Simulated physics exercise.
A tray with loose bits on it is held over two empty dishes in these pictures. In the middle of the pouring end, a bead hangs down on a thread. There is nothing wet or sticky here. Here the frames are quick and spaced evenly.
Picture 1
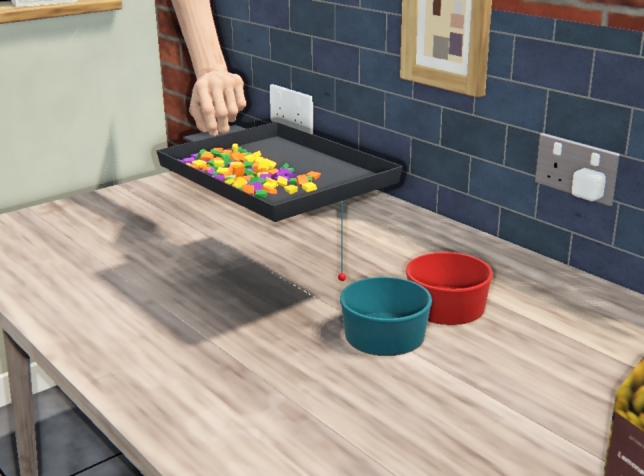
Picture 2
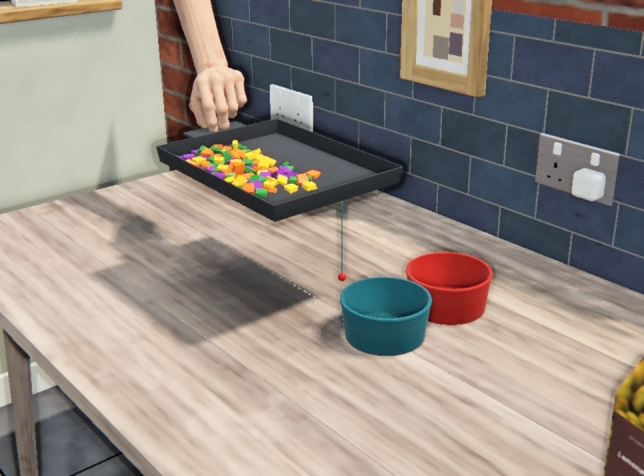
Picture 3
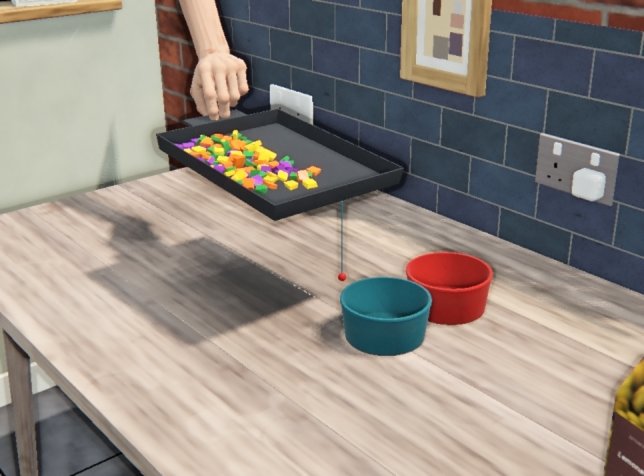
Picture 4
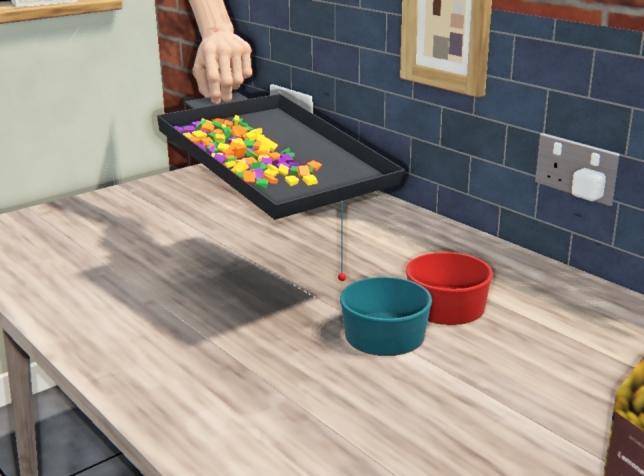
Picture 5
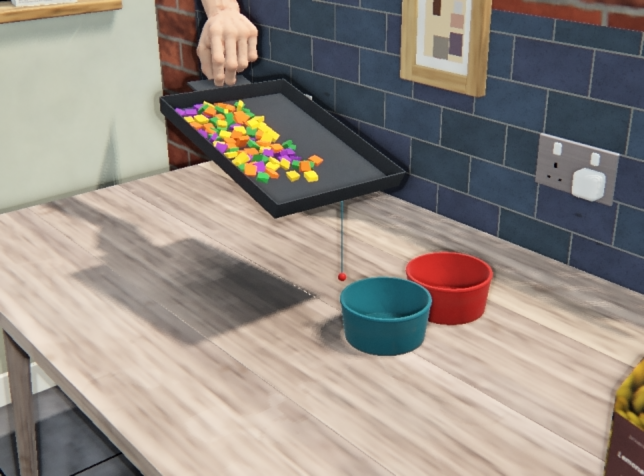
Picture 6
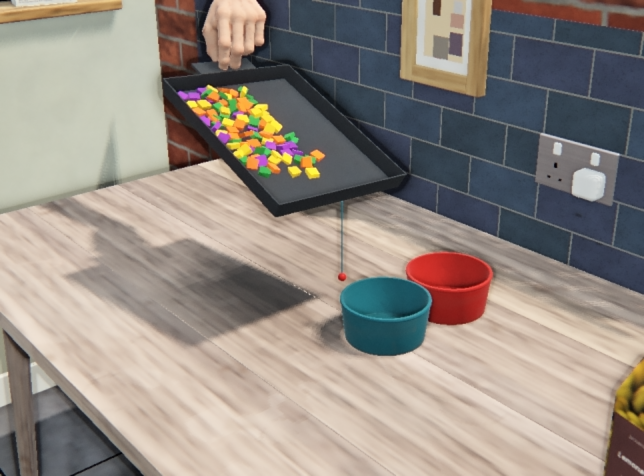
In this clip, a hand raises the far end of a dark tray holding colourful small pieces, tilting it increasingly toward its near end above a wooden table, while a teal dish and a red dish stay still below.
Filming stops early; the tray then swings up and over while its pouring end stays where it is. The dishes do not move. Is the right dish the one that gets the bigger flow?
No, the fuller dish will be the one on the left.
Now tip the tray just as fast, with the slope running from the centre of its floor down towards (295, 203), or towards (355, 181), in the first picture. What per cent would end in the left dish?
Somewhere close to 0 % the first time, 10 % the second.
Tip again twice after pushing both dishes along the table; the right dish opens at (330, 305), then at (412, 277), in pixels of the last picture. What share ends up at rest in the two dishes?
Around 30 per cent for the first position, around 80 per cent for the second.
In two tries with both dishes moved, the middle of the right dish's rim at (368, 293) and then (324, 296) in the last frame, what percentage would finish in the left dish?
10 and 0 in a hundred.
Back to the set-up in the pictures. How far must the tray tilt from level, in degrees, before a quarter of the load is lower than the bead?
That happens at around 90°.
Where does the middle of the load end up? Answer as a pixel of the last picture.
Close to (392, 334) in the last view.
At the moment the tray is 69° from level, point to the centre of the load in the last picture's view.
Mark it at roughly (347, 186) in the final frame.
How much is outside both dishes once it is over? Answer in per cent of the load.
Something near 30 in every hundred.
Just after the last frame, tray tipped steeply; the larger part on the tray; about a tenth in the air.
A moment on, tray tipped past a quarter turn; roughly two thirds on the tray; roughly a quarter in the left dish; about a tenth in the right dish; about a tenth outside both.
Further on, tray tipped past a quarter turn; roughly half in the left dish; about a tenth in the right dish; roughly a third outside both.
When it is over, tray tipped past a quarter turn; roughly half in the left dish; about a tenth in the right dish; roughly a third outside both.
